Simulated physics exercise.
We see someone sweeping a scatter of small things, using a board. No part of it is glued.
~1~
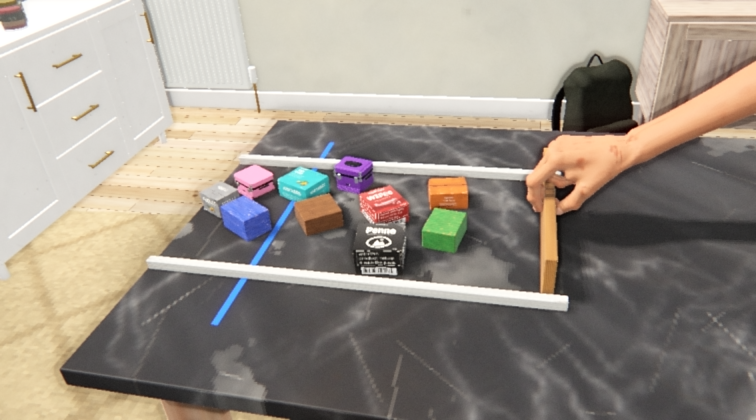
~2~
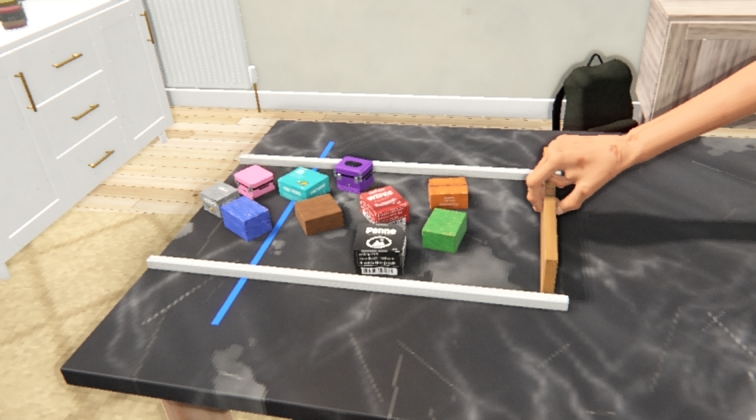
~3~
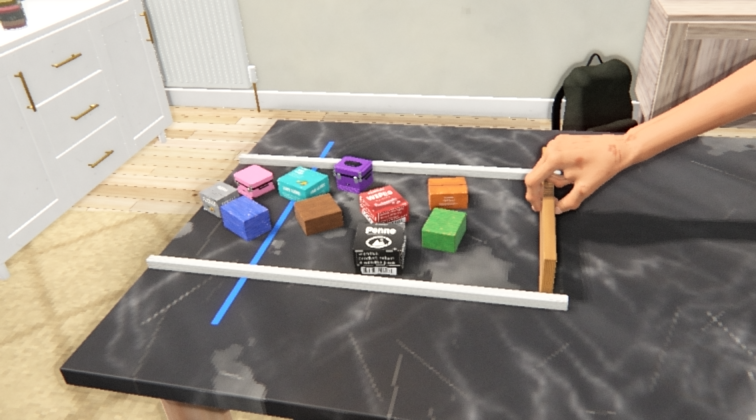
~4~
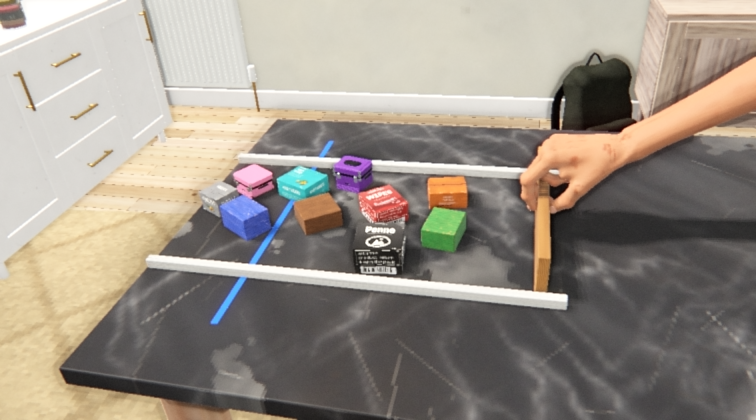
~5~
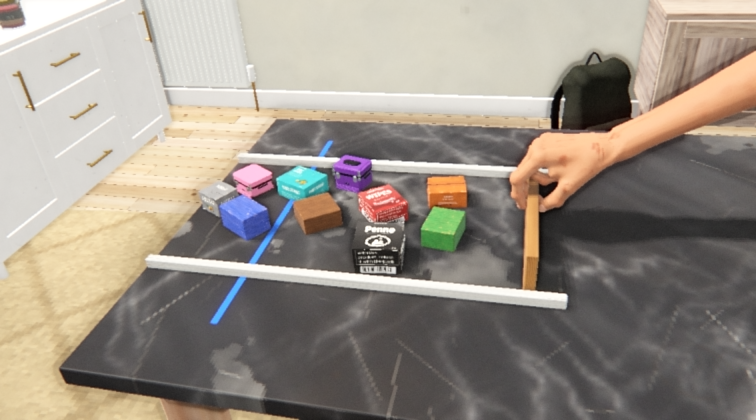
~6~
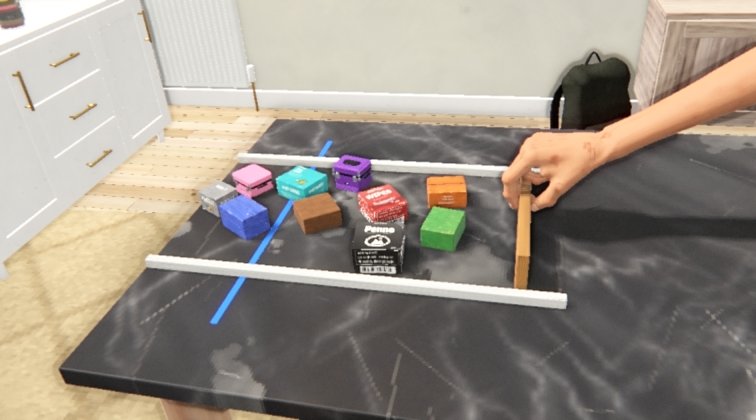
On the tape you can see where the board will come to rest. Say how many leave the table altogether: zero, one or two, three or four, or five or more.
One or two leave.
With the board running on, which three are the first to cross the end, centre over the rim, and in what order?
They are the pink case, then the grey box, then the turquoise box.
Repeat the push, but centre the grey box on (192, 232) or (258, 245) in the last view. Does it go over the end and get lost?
Results in order - still up; still up.
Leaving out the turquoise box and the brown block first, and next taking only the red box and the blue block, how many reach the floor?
The counts: 0 and 0.
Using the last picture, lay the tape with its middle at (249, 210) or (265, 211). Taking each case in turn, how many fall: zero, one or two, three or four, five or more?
Three or four; one to two.
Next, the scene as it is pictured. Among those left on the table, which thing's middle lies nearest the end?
The answer: The grey box.
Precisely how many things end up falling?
Altogether the count is 1.
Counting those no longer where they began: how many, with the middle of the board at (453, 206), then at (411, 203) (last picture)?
So 2, and at the other place 4.
Early on, none off yet; grey box at rest near (220, 199); pink case at rest near (253, 182); blue block at rest near (245, 217).
Finally, the number that fall off is one or two; lost, pink case.
